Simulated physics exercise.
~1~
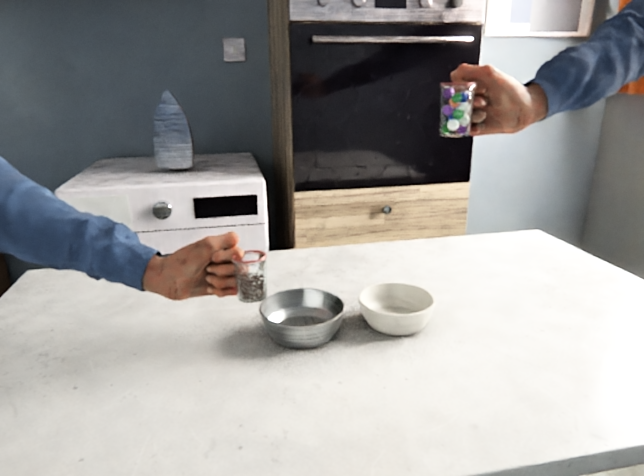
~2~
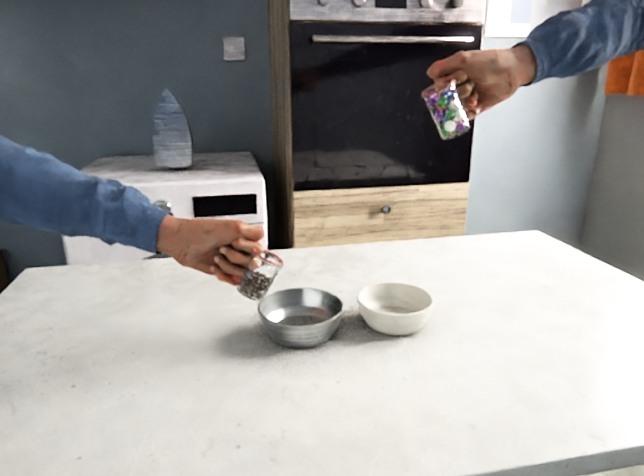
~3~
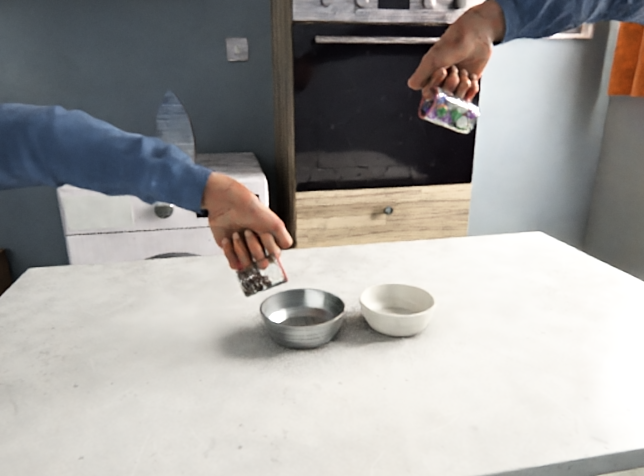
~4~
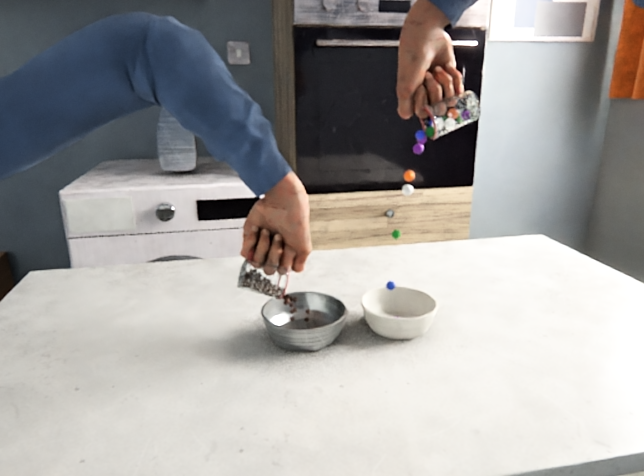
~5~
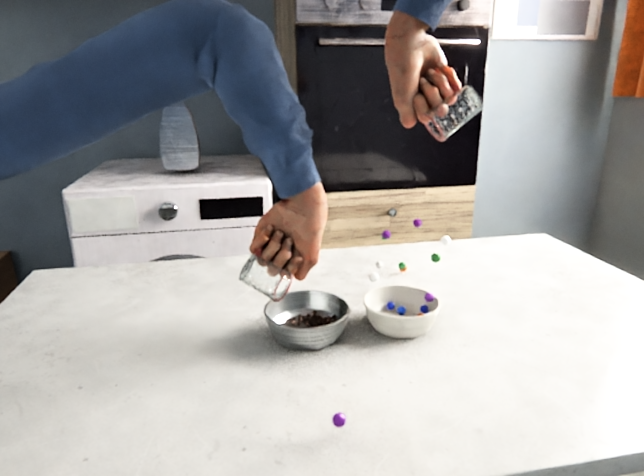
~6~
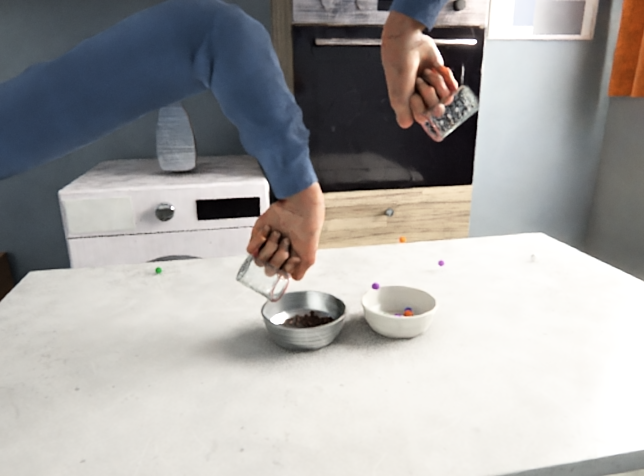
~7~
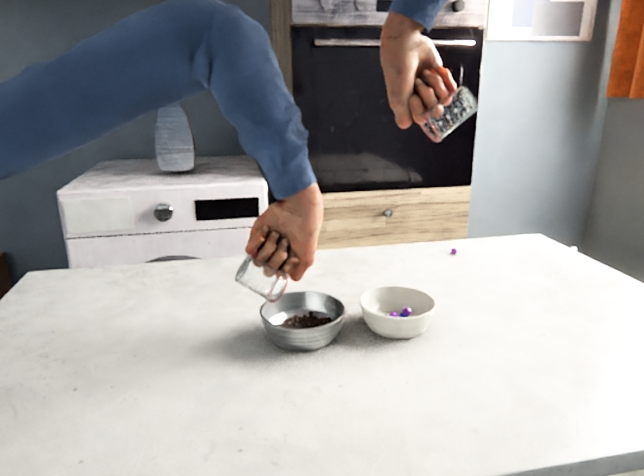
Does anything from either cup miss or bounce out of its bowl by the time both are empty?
Yes, on the right several of the colourful beads get away from the cream bowl. On the left, the grey bowl catches all of the dark bits.
